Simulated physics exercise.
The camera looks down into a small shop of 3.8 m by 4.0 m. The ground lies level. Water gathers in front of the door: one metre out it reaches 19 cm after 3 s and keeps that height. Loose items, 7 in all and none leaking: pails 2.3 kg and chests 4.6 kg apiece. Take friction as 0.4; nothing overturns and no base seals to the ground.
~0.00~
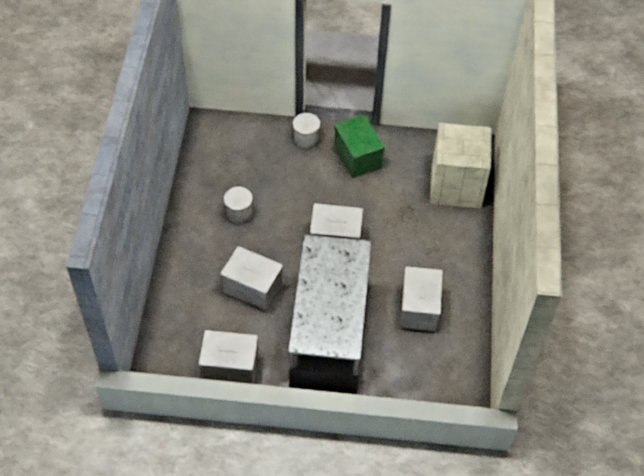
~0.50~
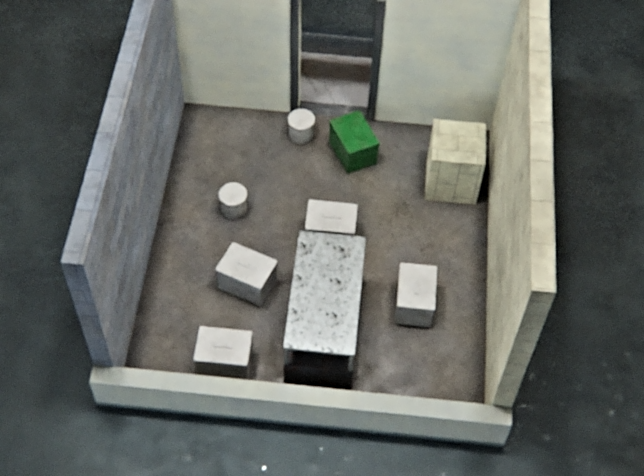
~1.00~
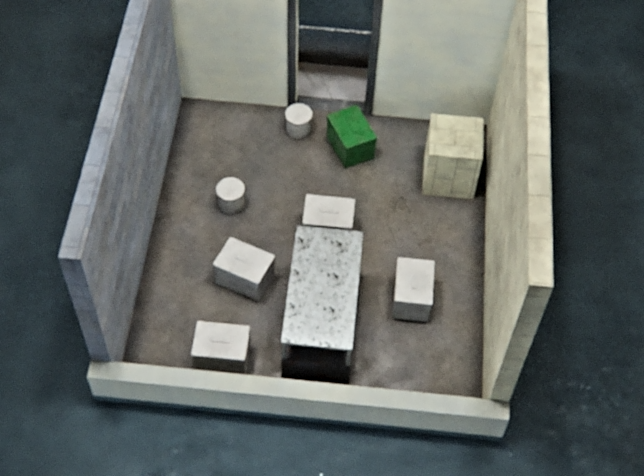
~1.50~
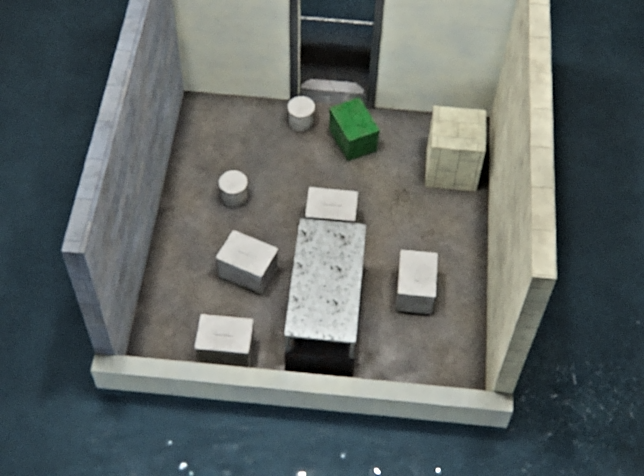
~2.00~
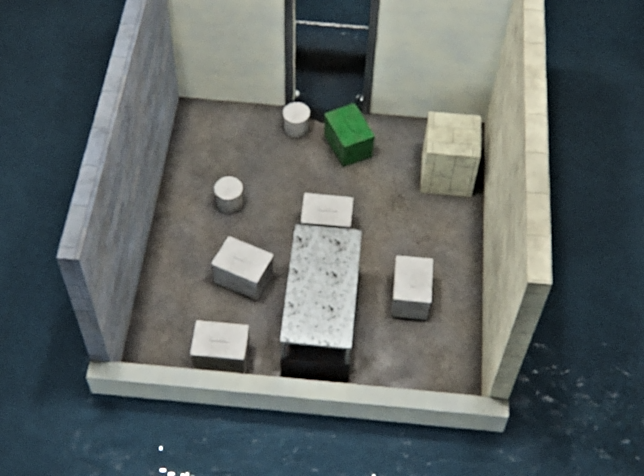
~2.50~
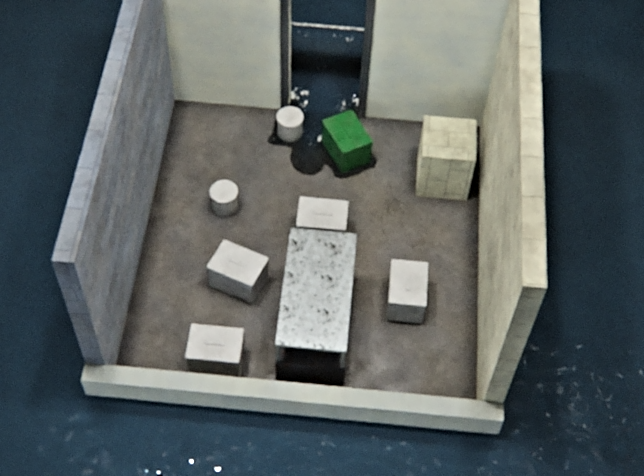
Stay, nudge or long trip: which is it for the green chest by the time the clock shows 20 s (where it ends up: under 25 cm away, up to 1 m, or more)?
The green chest gets carried off.
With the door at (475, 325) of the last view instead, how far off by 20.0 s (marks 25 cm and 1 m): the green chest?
In that case the green chest ends far away.
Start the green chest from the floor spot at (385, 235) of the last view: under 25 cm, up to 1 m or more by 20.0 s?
It gets carried off.
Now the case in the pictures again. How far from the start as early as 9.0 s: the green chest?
Roughly 250 cm by then.
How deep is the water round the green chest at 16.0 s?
About 11 cm.
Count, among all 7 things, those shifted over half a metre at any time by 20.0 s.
I count 7.
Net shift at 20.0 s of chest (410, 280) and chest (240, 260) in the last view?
In turn: 40 cm, 60 cm.
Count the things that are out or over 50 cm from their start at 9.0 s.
I count 5.
After 4.0 s the green chest is near (398, 192), 1.1 m from its start, aground; 0 afloat.
After 9.0 s the green chest is near (381, 321), 2.7 m from its start, afloat; 6 afloat.
After 16.0 s the green chest is near (381, 341), 2.9 m from its start, afloat; 7 afloat.
After 20.0 s the green chest is near (444, 328), 2.9 m from its start, afloat; 7 afloat.
